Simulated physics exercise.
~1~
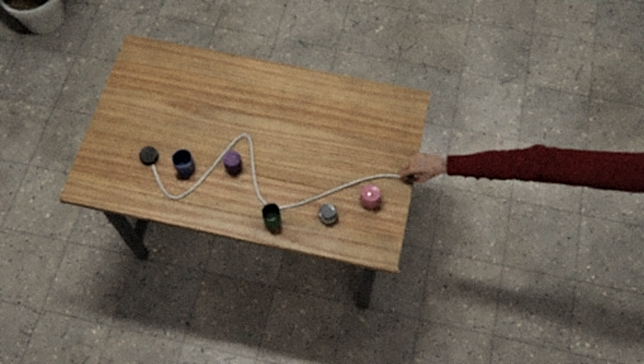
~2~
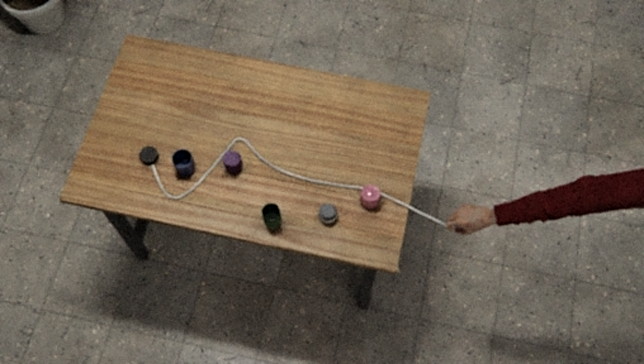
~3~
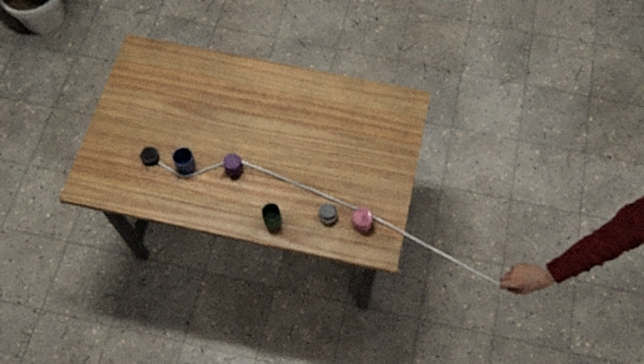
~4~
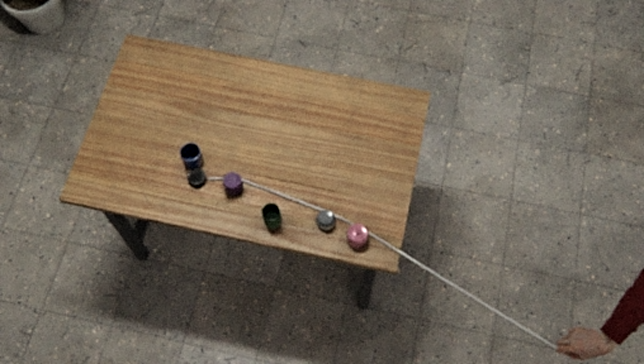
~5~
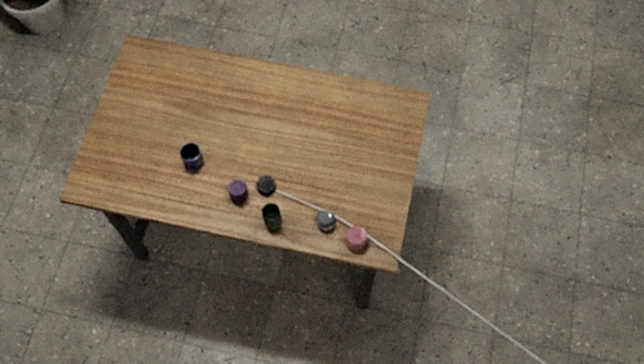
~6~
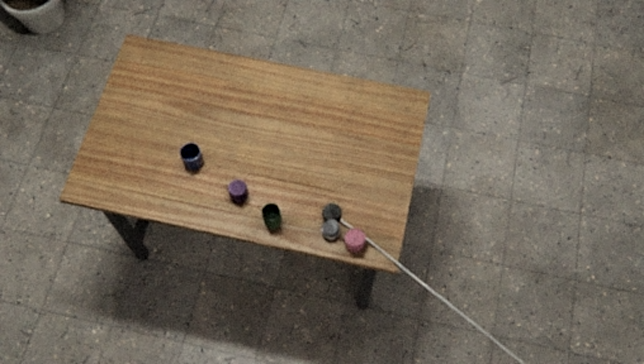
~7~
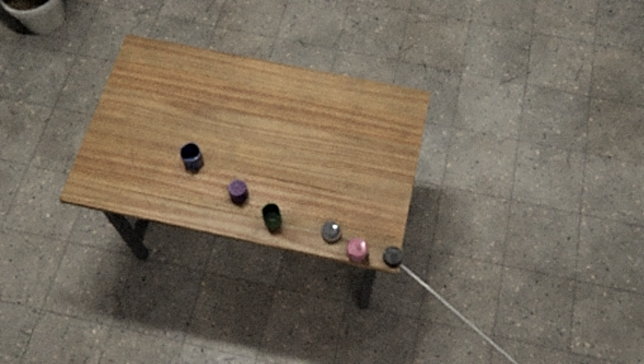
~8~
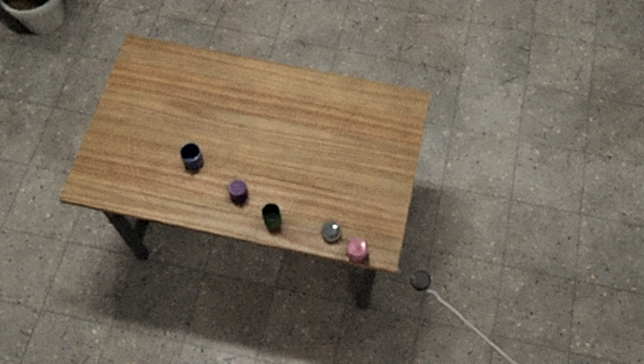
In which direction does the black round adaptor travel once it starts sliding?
It moves to the right, also drifting toward the near side of the table as it goes.
